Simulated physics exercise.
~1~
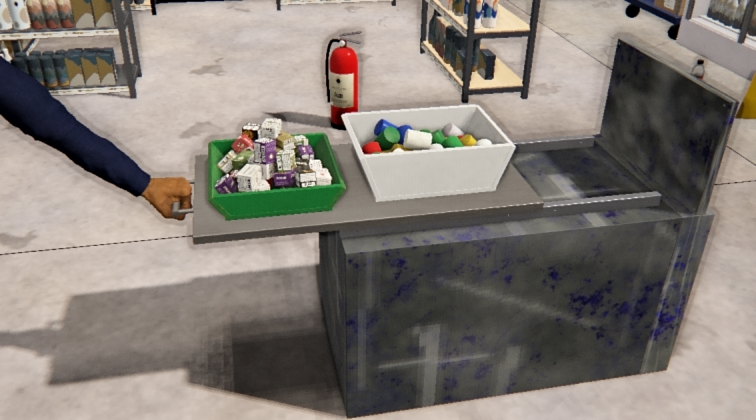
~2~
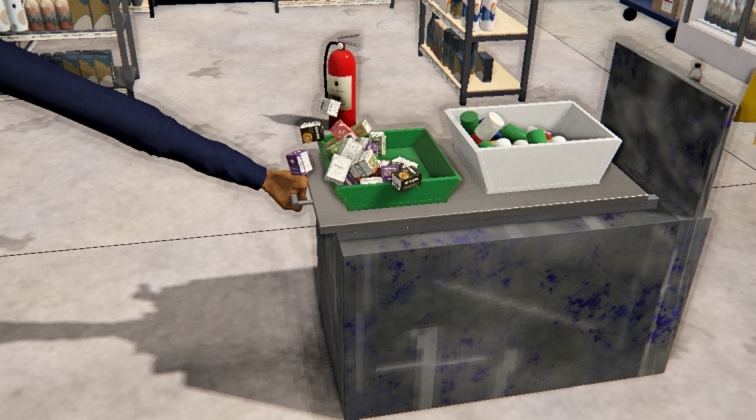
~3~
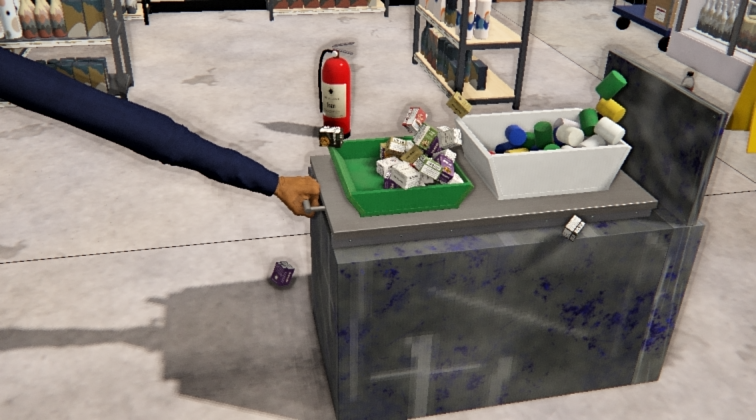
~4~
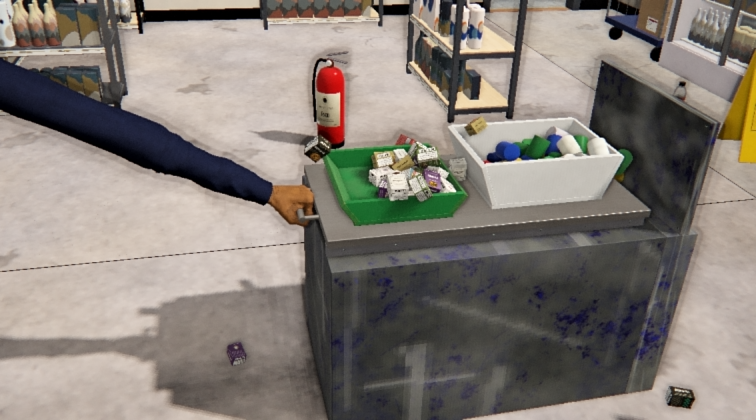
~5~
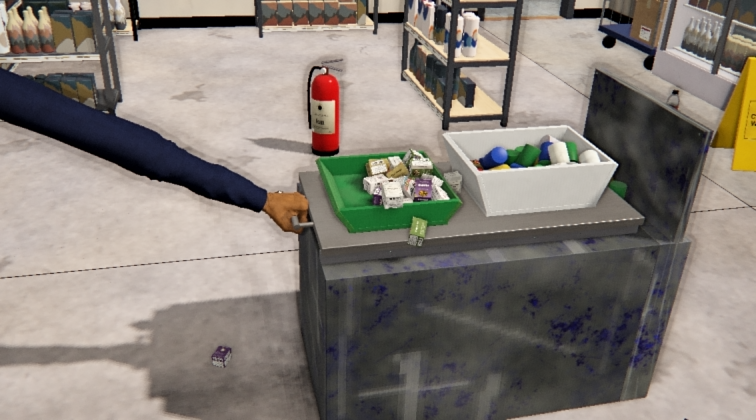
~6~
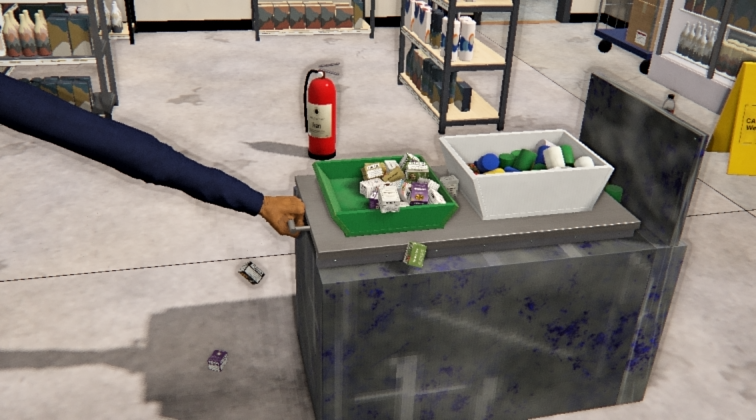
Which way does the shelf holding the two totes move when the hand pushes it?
The shelf slides to the right, toward the upright back panel.
